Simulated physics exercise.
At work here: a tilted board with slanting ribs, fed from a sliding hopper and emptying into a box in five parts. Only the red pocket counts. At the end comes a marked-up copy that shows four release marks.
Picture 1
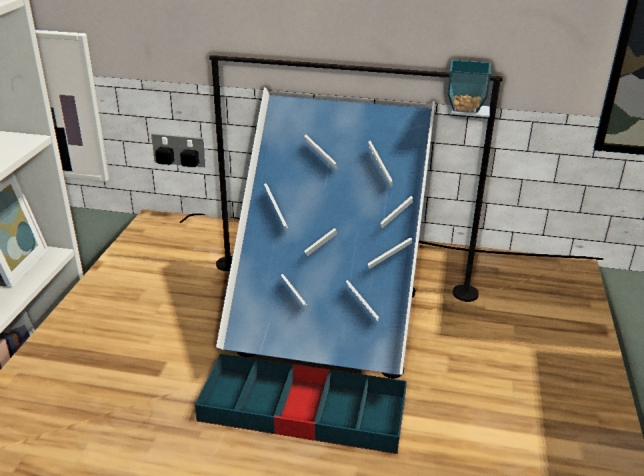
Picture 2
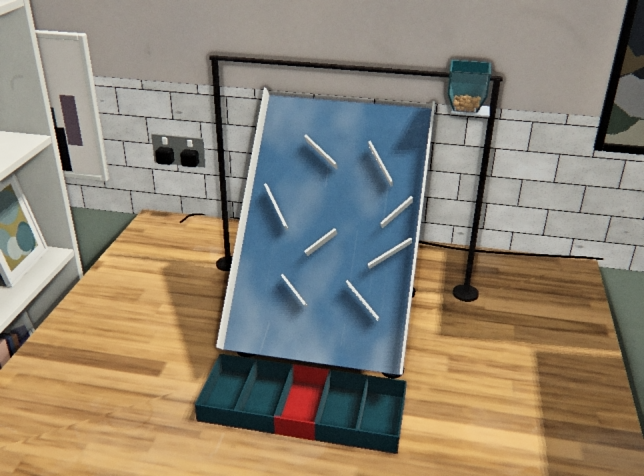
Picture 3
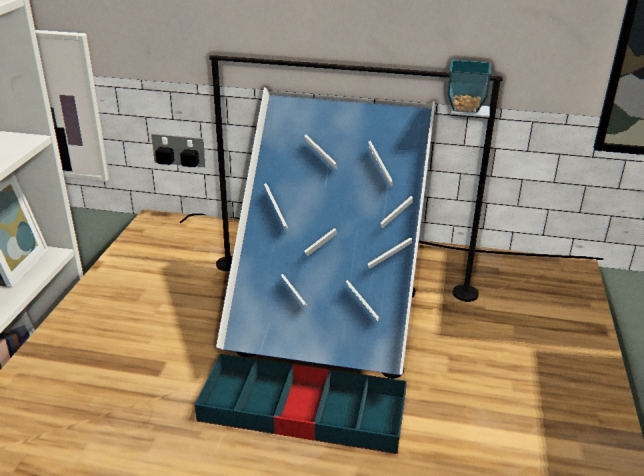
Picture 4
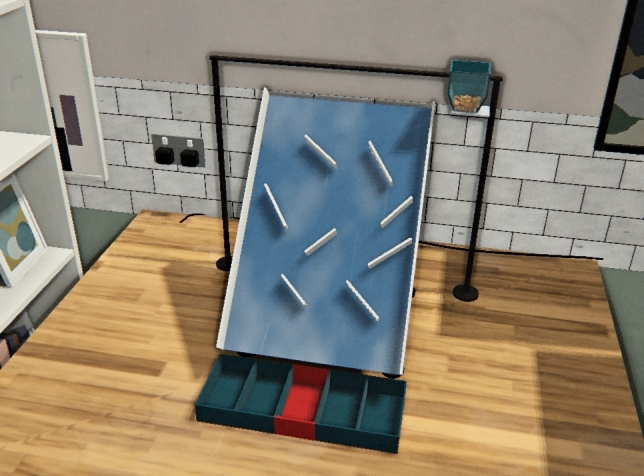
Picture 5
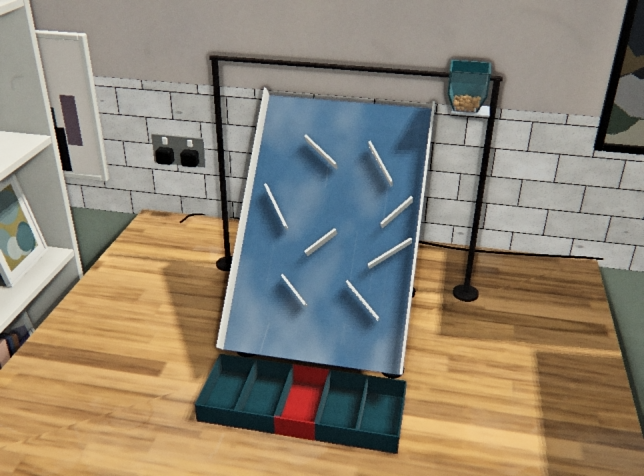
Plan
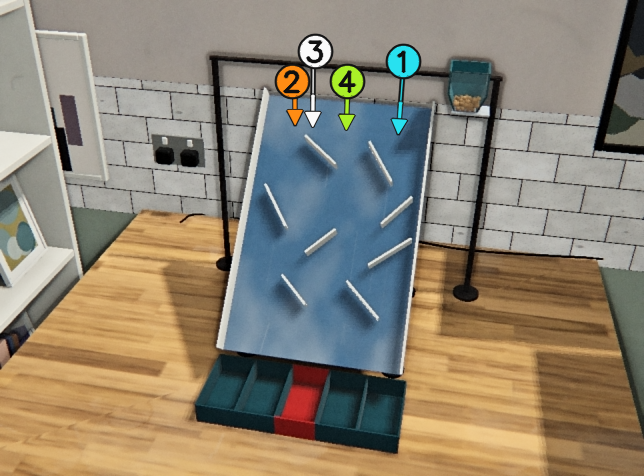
On a wooden tabletop against a white tiled wall, a tilted blue board with slanting ribs stood above a green box with one red pocket, and the small hopper of beads up top never moved.
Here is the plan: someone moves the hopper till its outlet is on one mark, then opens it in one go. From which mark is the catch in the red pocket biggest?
1 is best.
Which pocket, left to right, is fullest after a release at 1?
The third from the left.
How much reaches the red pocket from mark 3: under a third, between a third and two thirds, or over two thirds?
Under a third.
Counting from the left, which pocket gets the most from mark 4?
The fifth from the left.
On the marked copy, mark 1 meets the board at (398, 128); mark 2 meets the board at (295, 119); mark 3 meets the board at (312, 121); mark 4 meets the board at (346, 124).
With 1, about half in the red pocket, about a quarter in other pockets, a small part held on the board, a small part outside the box.
With 2, a small part in the red pocket, most in other pockets, a small part outside the box.
With 3, about a quarter in the red pocket, about two thirds in other pockets, a small part outside the box.
With 4, a small part in the red pocket, most in other pockets, a small part outside the box.
